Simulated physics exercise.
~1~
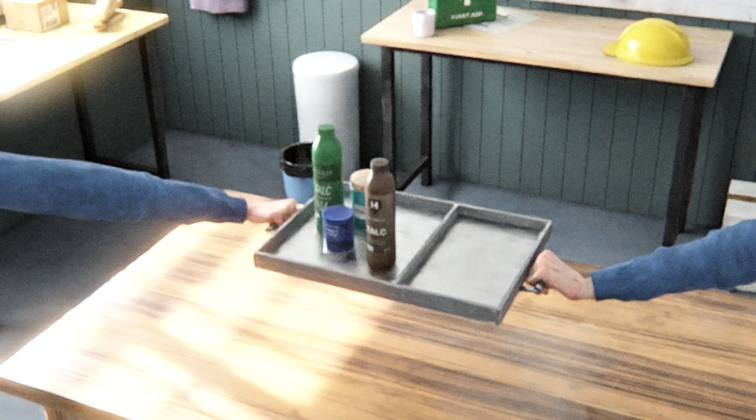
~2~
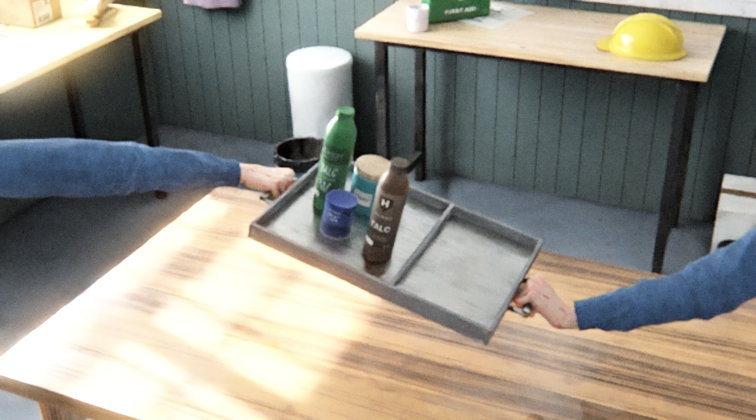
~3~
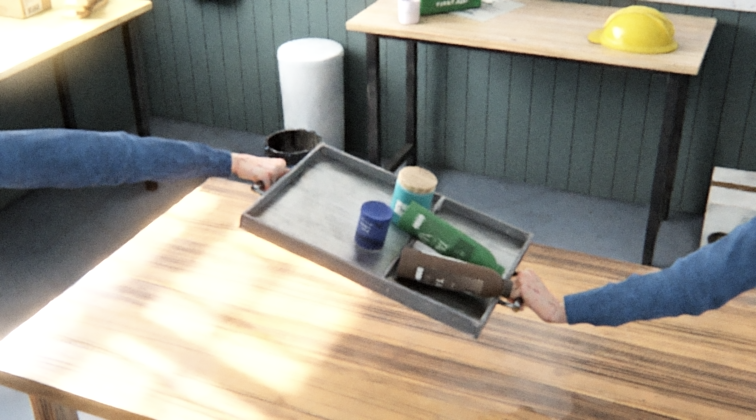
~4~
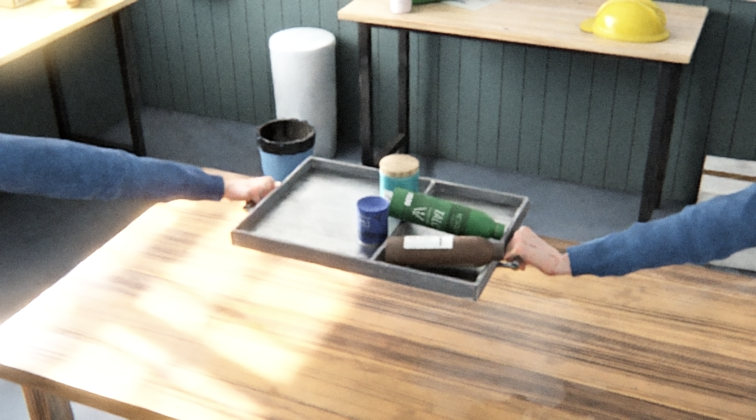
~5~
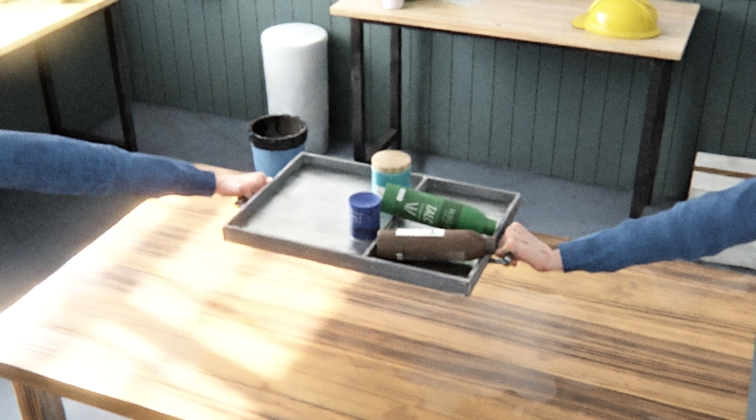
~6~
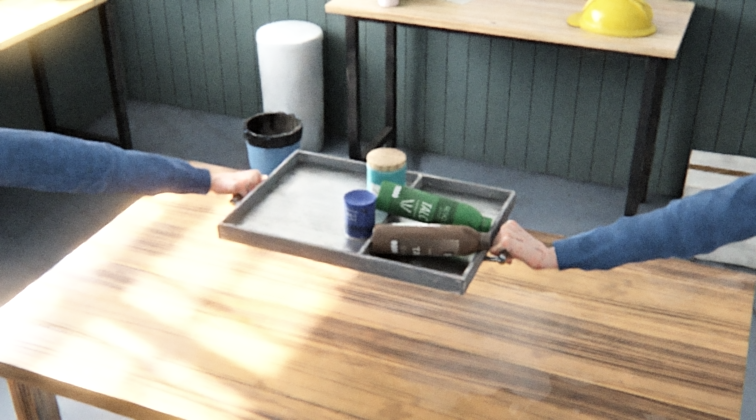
In a workshop, two hands tilt a tray rightward and level it, leaving two bottles toppled.
